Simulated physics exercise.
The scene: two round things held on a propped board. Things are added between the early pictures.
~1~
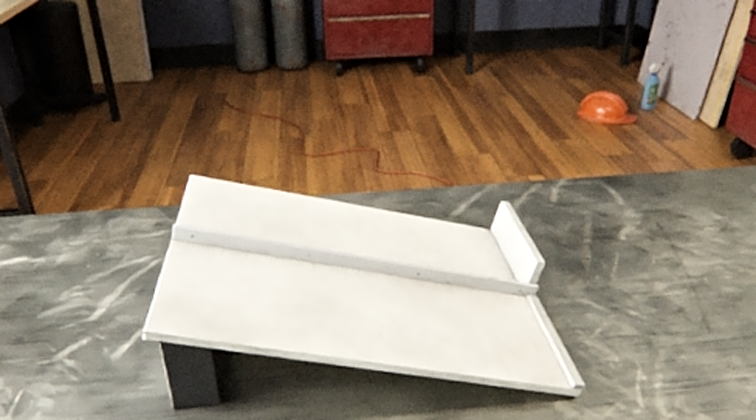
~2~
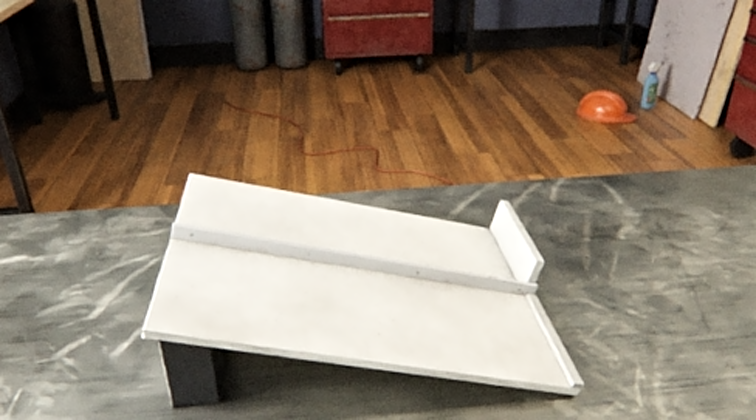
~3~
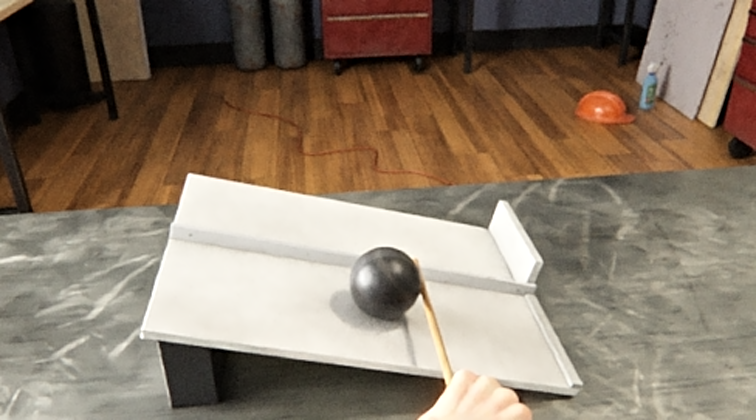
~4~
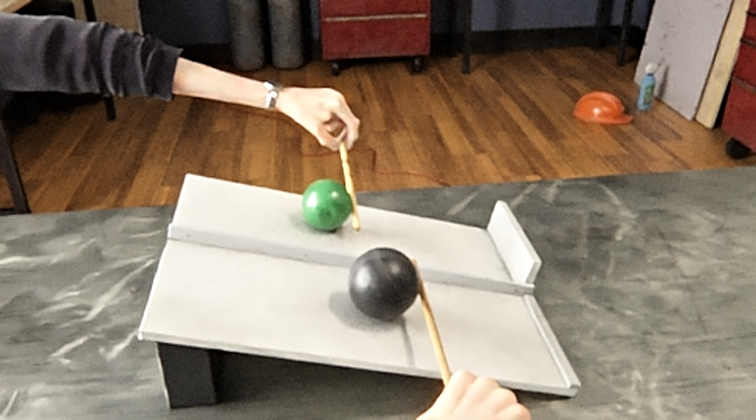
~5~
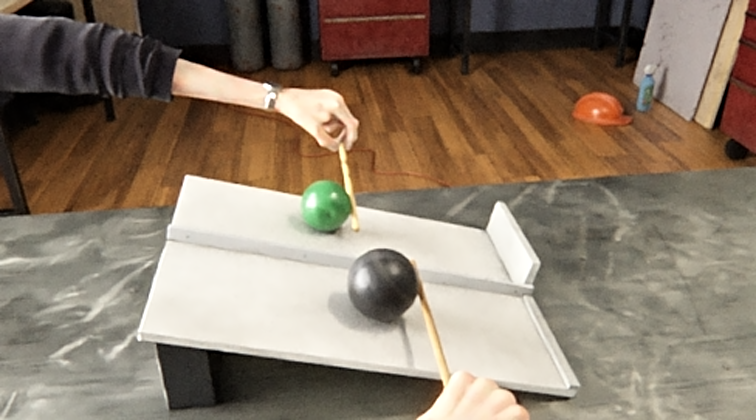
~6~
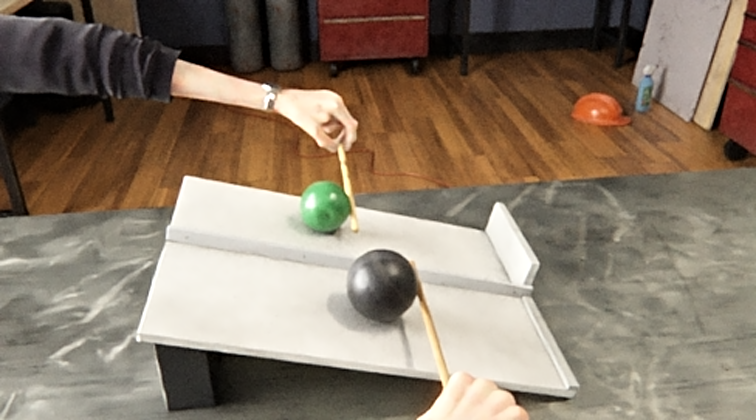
A hand held a black ball with a stick on the near side of a sloping white board, then another hand held a green ball on the far side, and both stayed still.
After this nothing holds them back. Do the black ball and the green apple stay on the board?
Outcome: The black ball rolls off the board; the green apple stops on the board.
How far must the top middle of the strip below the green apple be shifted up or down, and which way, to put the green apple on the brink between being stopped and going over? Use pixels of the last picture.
Some 20 pixels, down.
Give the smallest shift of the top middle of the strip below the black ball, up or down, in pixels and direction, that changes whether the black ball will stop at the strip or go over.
Some 12 pixels, up.
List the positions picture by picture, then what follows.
The first frame shows board (367, 256).
The second frame shows board (366, 255).
The third frame shows black ball (385, 282); board (365, 255).
The fourth frame shows held back by the sticks; green apple (327, 205); board (363, 255).
The fifth frame shows held back by the sticks; black ball (382, 284); board (362, 256).
The sixth frame shows held back by the sticks; black ball (382, 285); green apple (325, 206); board (362, 257).
Then, 0.46 s past the last view, black ball rolling on the board near (505, 306); green apple rolling on the board near (431, 226).
Then, 0.90 s past the last view, black ball off the board near (741, 308); green apple resting against the strip near (487, 236).
Then, 1.34 s past the last view, black ball off the board; green apple resting against the strip near (487, 236).
Finally, the black ball runs past the strip; the green apple gets caught, near (487, 236).
